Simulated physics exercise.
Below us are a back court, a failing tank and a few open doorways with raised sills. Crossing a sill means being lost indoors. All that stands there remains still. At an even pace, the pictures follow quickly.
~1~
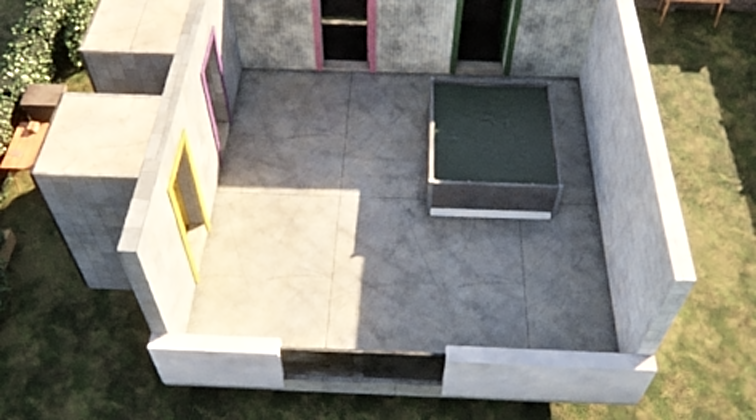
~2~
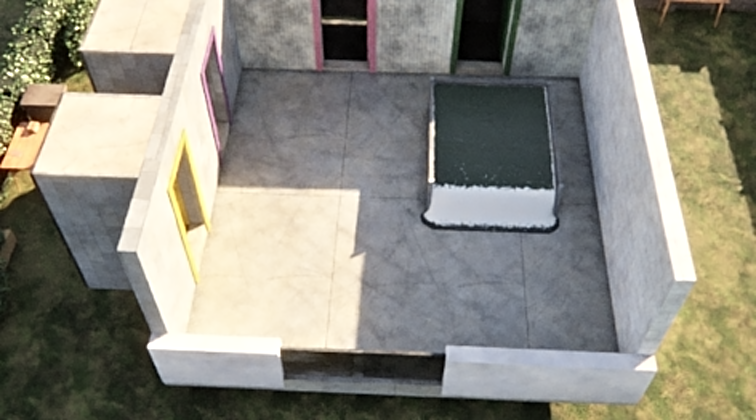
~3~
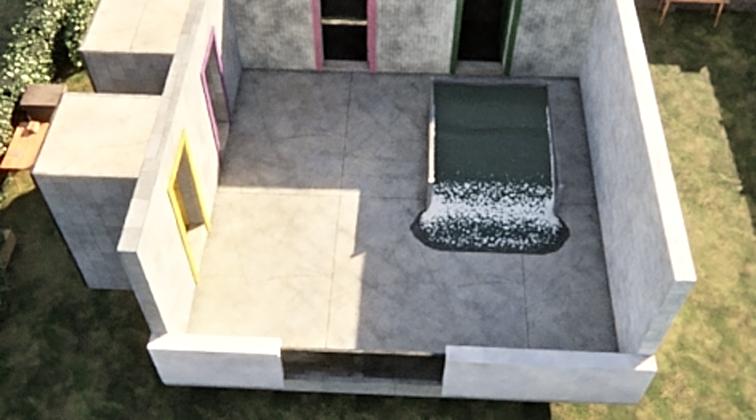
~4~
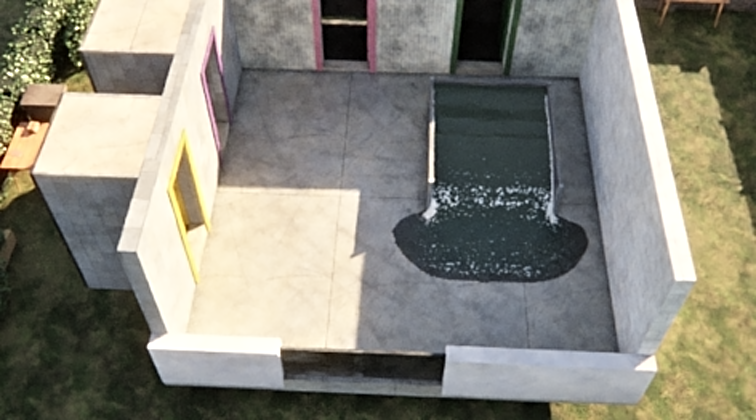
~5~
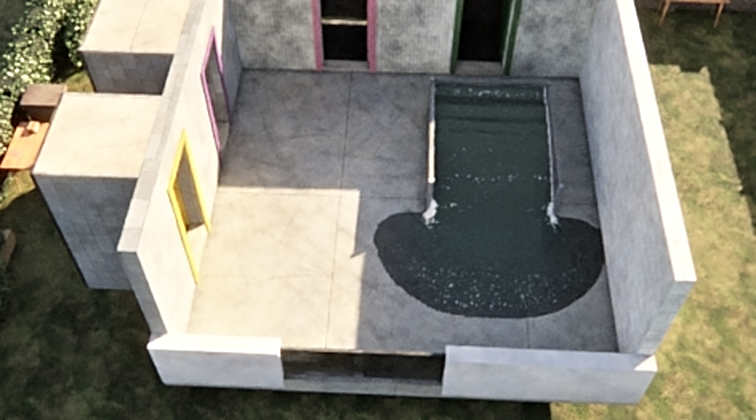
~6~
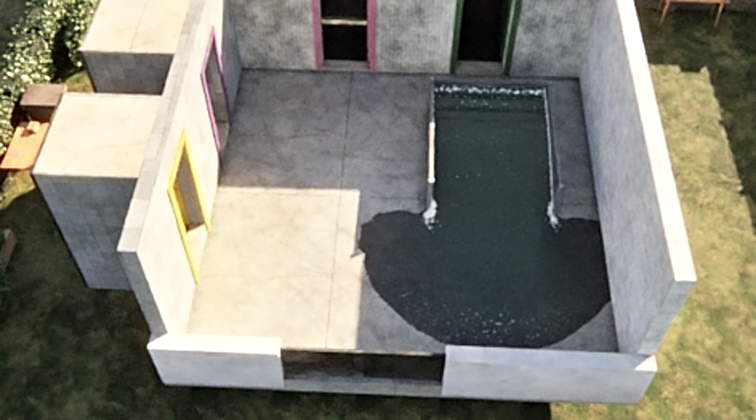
At first, a square tank of dark water sits still near the back wall of a walled concrete court with pink, green and yellow framed openings. Then its front side gives way and water pours out in white froth, spreading forward across the floor in a wide, dark, rounded pool.
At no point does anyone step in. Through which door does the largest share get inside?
The pink one.
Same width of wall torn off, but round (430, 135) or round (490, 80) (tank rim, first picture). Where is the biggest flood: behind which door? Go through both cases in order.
Result per case, in order: The purple door / the green door.
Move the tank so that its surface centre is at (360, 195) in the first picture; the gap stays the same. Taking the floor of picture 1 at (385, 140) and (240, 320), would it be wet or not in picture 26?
Not wet, soaked.
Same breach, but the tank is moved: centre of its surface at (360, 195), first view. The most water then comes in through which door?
My guess is the pink door.
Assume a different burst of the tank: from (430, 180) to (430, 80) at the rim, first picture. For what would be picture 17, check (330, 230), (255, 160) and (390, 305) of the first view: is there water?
One by one: Waterlogged, waterlogged, bare.
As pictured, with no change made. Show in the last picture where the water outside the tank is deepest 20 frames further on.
Check roughly (181, 360).
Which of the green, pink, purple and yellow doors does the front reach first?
That's the door marked yellow, I reckon.
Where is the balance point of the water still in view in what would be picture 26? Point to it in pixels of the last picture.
I'd say near (444, 279).
A moment on, water covers 35 % of the floor; pink door not reached, yellow door not reached, purple door not reached, green door not reached.
Next, water covers 35 % of the floor; pink door not reached, yellow door not reached, purple door not reached, green door not reached.
Then, water covers 45 % of the floor; pink door not reached, yellow door wet at the sill, nothing in, purple door not reached, green door not reached.
Later, water covers 85 % of the floor; pink door wet at the sill, nothing in, yellow door wet at the sill, nothing in, purple door wet at the sill, nothing in, green door wet at the sill, nothing in.
In the end, water covers 100 % of the floor; pink door some in, yellow door wet at the sill, nothing in, purple door wet at the sill, nothing in, green door wet at the sill, nothing in; the pink door has let in the most.
